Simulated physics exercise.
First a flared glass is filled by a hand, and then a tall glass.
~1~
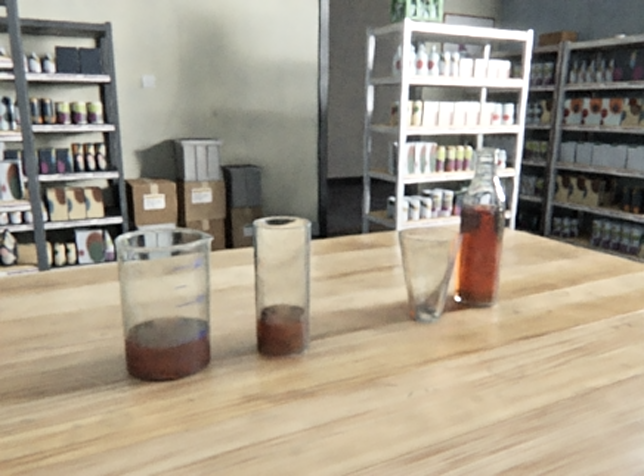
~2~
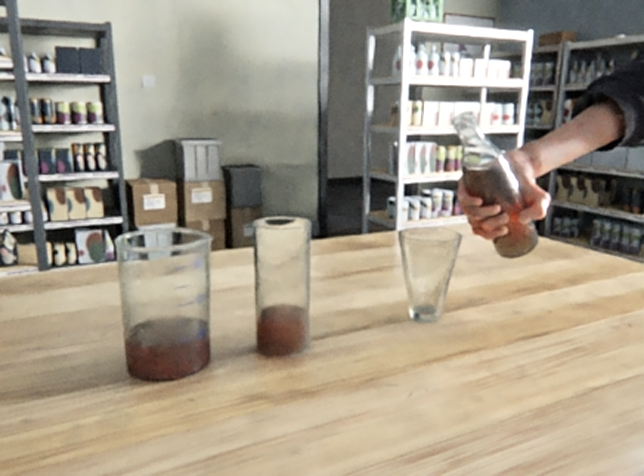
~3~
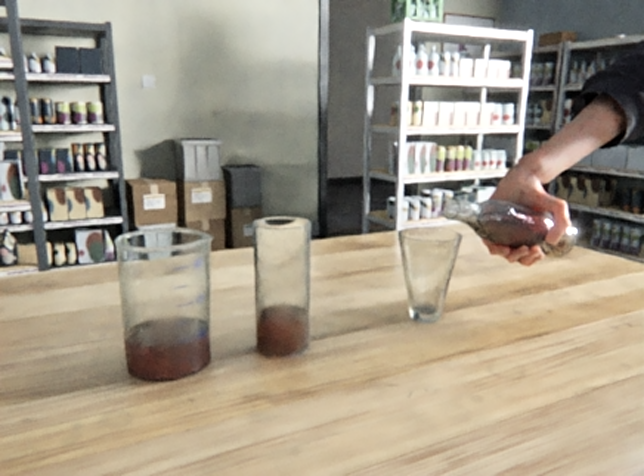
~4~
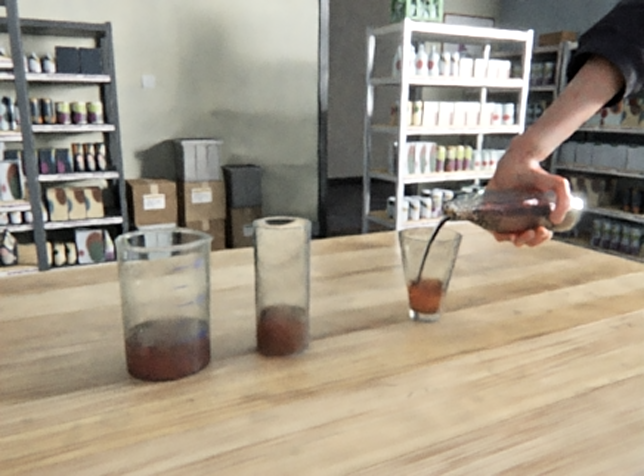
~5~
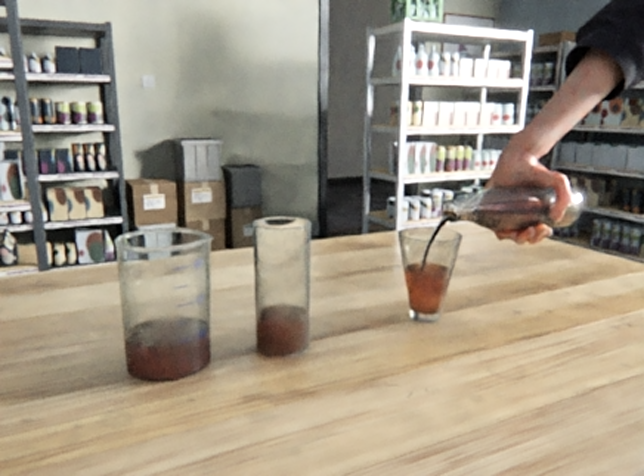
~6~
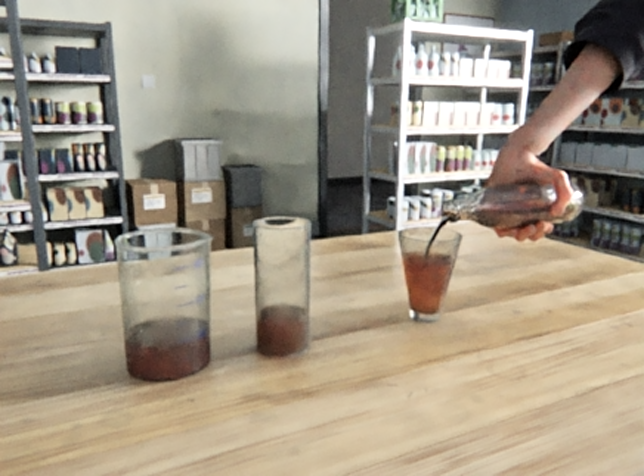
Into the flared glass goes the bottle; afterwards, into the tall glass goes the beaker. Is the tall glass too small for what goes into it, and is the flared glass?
Answer: The tall glass is big enough; the flared glass is too small.
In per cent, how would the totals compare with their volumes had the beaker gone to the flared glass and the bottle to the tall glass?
The first one is at 70 per cent, the second at 110 per cent.
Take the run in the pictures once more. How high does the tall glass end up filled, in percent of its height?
Reading: Roughly 75 percent.
Soon after, the flared glass is nearly full.
Later, the flared glass is full to the brim and has run over.
In the end, the tall glass is about three quarters full; the flared glass is full to the brim and has run over.
